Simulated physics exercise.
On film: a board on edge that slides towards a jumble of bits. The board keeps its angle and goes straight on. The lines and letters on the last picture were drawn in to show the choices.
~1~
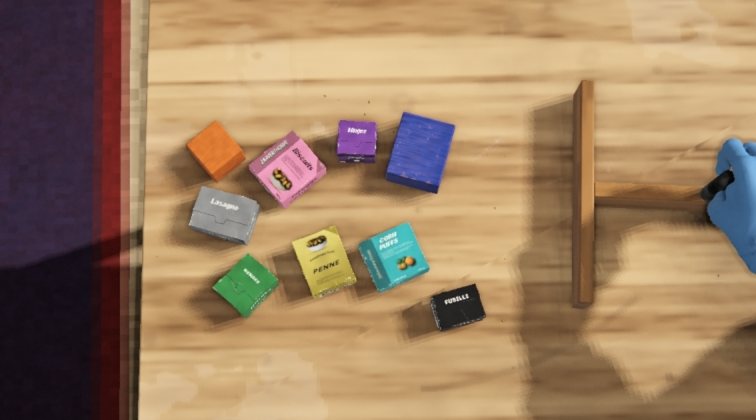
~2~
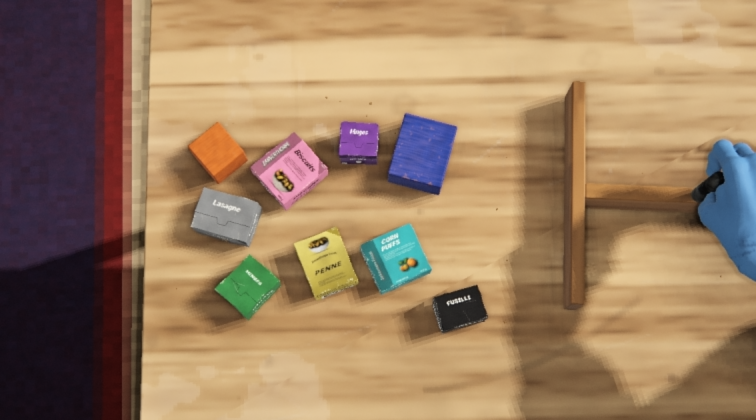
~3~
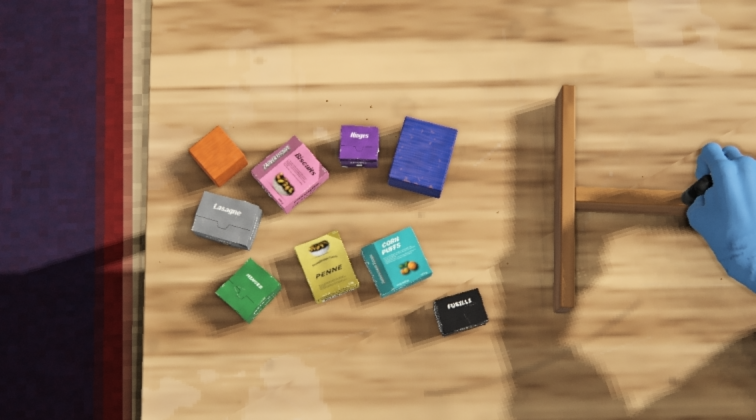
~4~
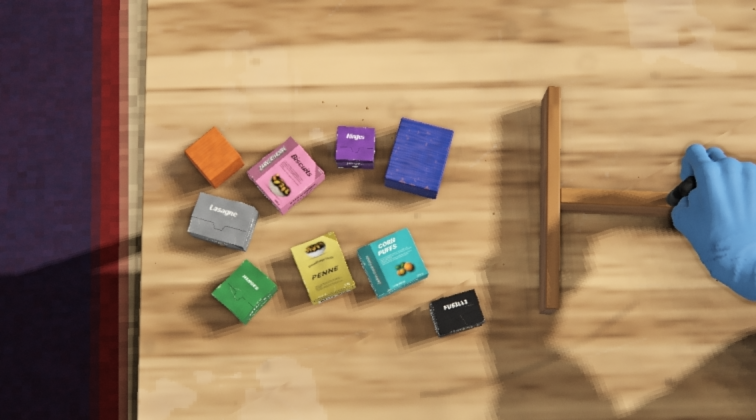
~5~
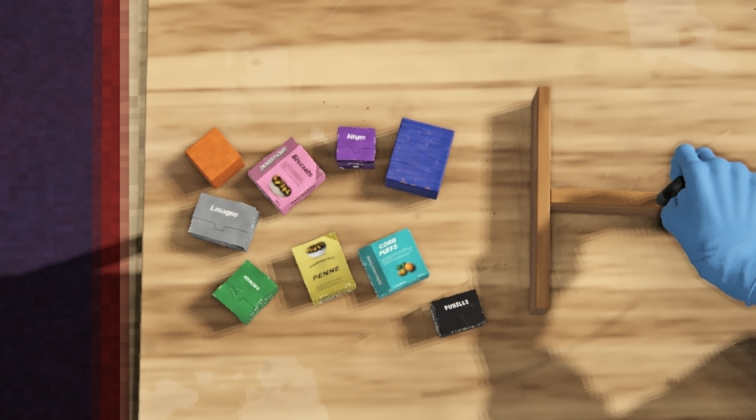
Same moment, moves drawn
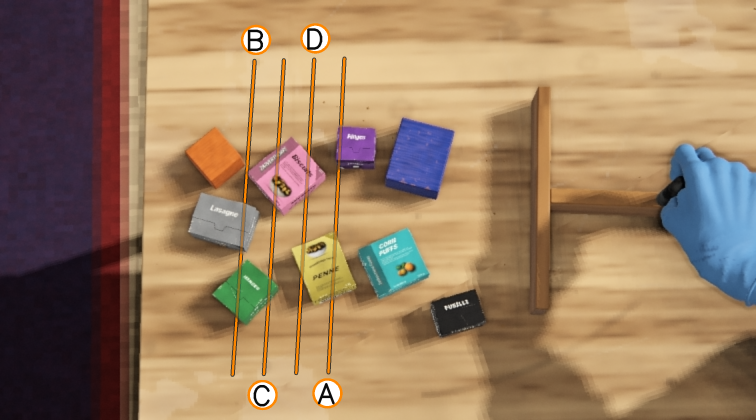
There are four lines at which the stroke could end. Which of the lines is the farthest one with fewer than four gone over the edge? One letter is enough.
It should halt at B.
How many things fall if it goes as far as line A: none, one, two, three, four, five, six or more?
The count is none.
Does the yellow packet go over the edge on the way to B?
No.
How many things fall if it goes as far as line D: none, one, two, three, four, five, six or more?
By then, none.
On the marked copy, A at (337, 211); B at (244, 213); C at (274, 212); D at (305, 212).
With B. Early on, board (435, 198); black packet (399, 313); turquoise packet (389, 263).
Further on, board (329, 200); grey packet (188, 221); orange block (189, 156).
At the end, board (245, 203); grey packet over the edge; orange block over the edge; two fallen.
As for the rest, A is within the limit but short; C is within the limit but short; D is within the limit but short.
